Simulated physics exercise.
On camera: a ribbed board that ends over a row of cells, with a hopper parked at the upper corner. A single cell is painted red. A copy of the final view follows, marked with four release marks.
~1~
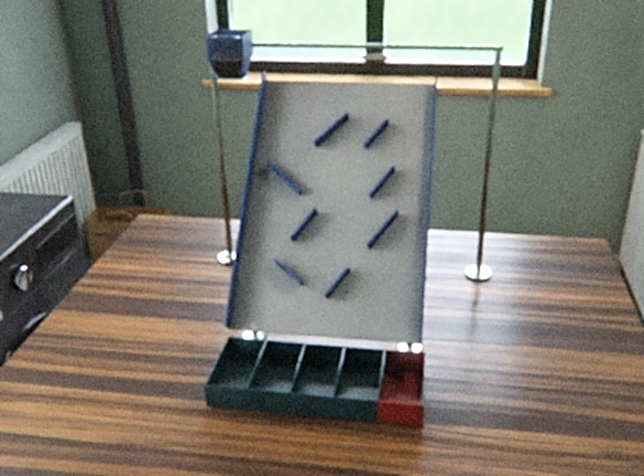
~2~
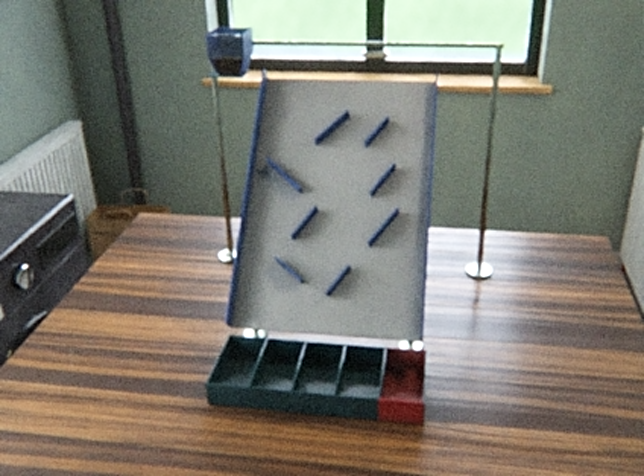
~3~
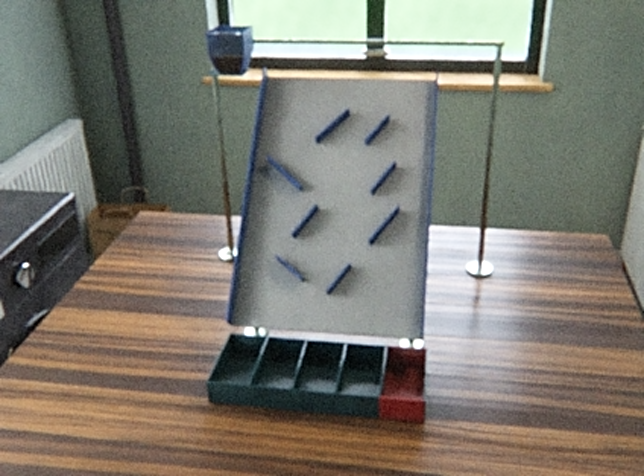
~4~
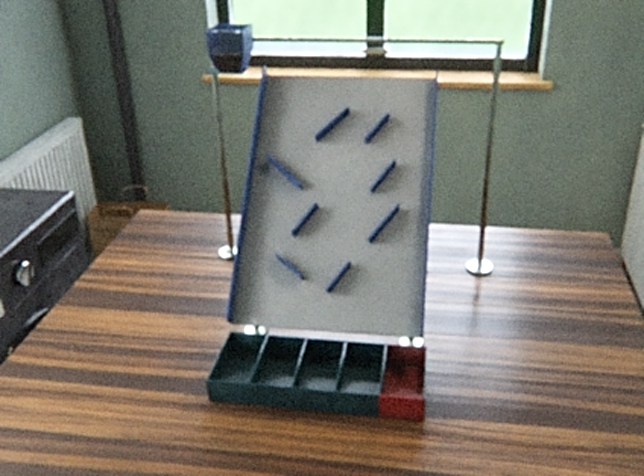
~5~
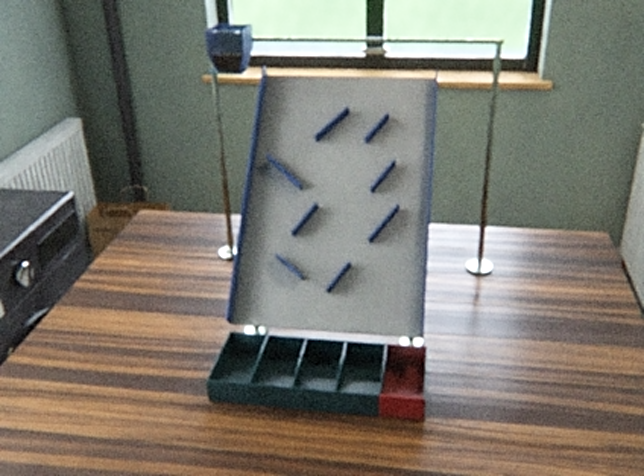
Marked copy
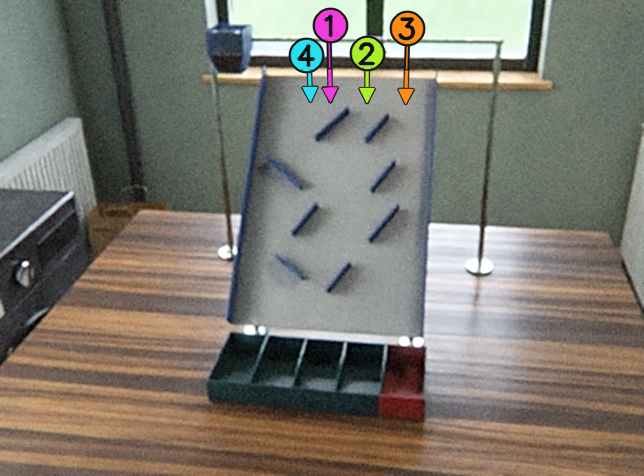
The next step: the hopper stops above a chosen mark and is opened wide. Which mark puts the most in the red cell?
Choose 3.
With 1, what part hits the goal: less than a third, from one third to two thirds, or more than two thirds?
Mark 1 gives less than a third.
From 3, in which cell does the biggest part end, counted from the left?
It is the fifth one.
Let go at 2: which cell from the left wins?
It is the second one.
On the marked copy, mark 1 meets the board at (330, 96); mark 2 meets the board at (367, 97); mark 3 meets the board at (405, 98); mark 4 meets the board at (310, 96).
With 1, a stray few in the red cell, nearly all in other cells.
With 2, none in the red cell, most in other cells, a small part outside the box.
With 3, about half in the red cell, about a third in other cells, a small part outside the box.
With 4, a small part in the red cell, nearly all in other cells, a stray few outside the box.
